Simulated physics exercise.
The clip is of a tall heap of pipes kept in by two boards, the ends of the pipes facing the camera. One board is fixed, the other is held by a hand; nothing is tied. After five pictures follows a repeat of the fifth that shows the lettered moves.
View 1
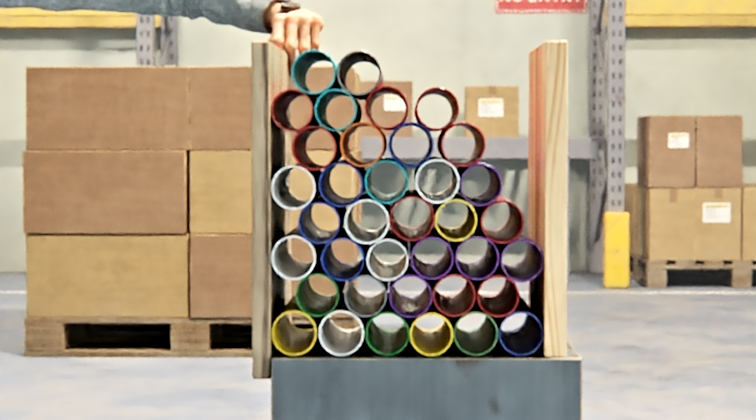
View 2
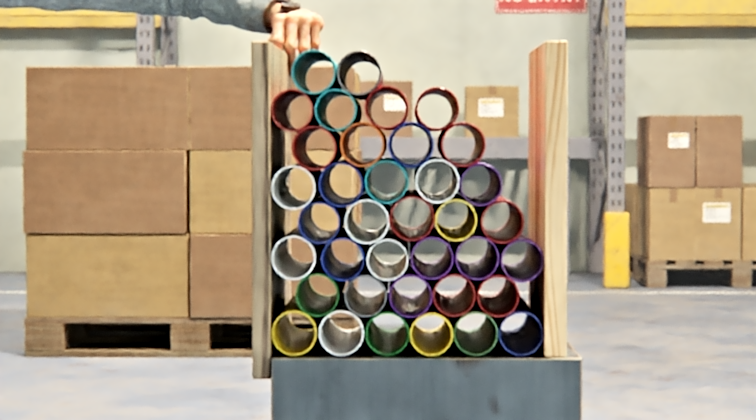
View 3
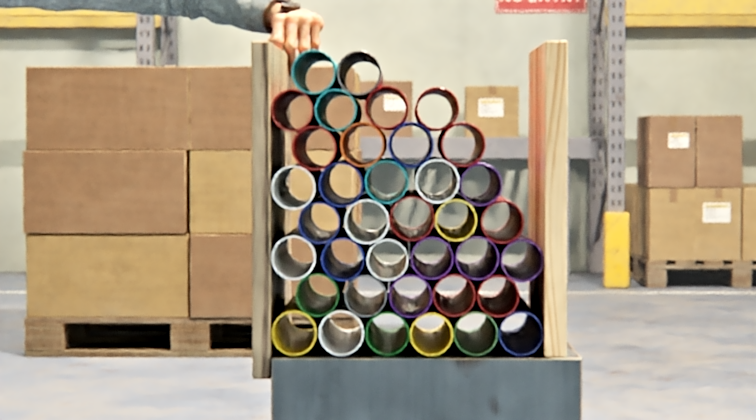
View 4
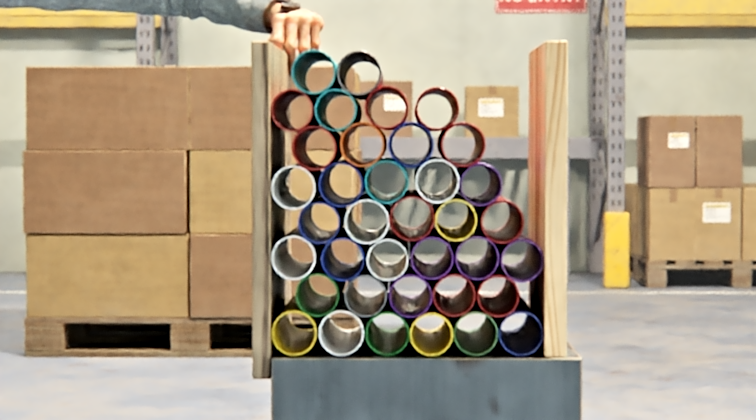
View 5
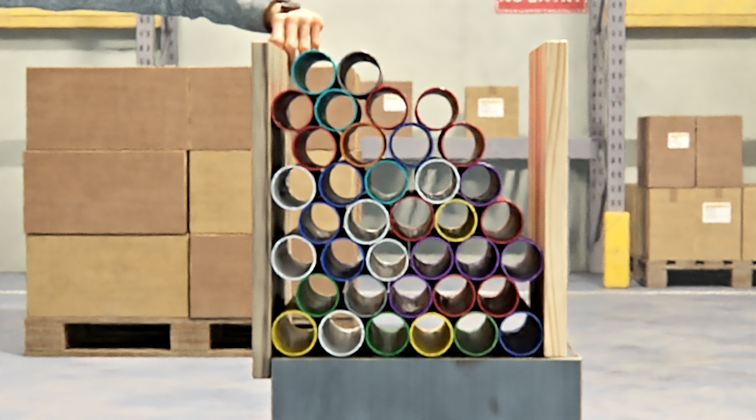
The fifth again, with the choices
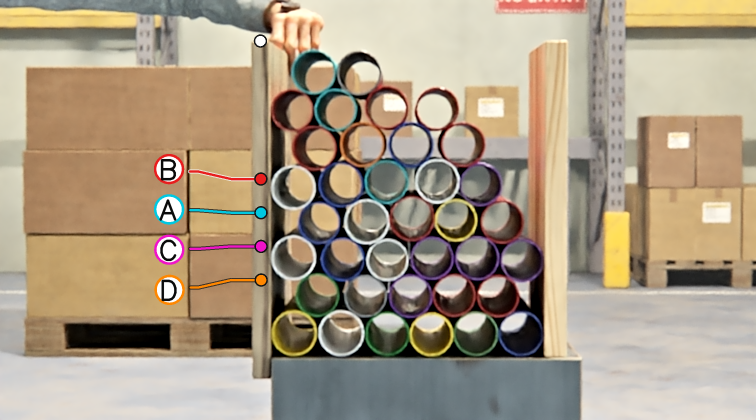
In the video, a hand rests at the top of the left wooden board beside a tall heap of colorful pipes, their open ends facing forward between two upright boards in a warehouse. Nothing visibly moves.
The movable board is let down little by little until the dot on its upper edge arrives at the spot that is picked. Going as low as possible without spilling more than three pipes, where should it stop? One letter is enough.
No lower than A.
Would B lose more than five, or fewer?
Fewer than five.
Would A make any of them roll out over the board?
At A: Yes.
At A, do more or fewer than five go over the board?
It loses fewer than five.
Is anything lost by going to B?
Yes, at B.
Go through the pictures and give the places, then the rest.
A purple pipe (522, 261); a red pipe (314, 148); a red pipe (292, 110), in the first frame.
A red pipe (292, 110), in the second frame.
Side board (273, 205); a yellow pipe (294, 333), in the third frame.
A blue pipe (521, 334); a red pipe (454, 295), in the fourth frame.
A purple pipe (432, 258); a purple pipe (522, 261); a red pipe (314, 148), in the fifth frame.
On the marked copy, A at (261, 213); B at (261, 179); C at (261, 246); D at (261, 280); the white dot at (260, 41).
Taking A. A third of the way, top of the board (271, 118).
Two thirds of the way, top of the board (271, 203).
When it is over, top of the board (271, 212), two out over the board.
As for the rest, B two out over the board; C more than three out over the board; D more than three out over the board.
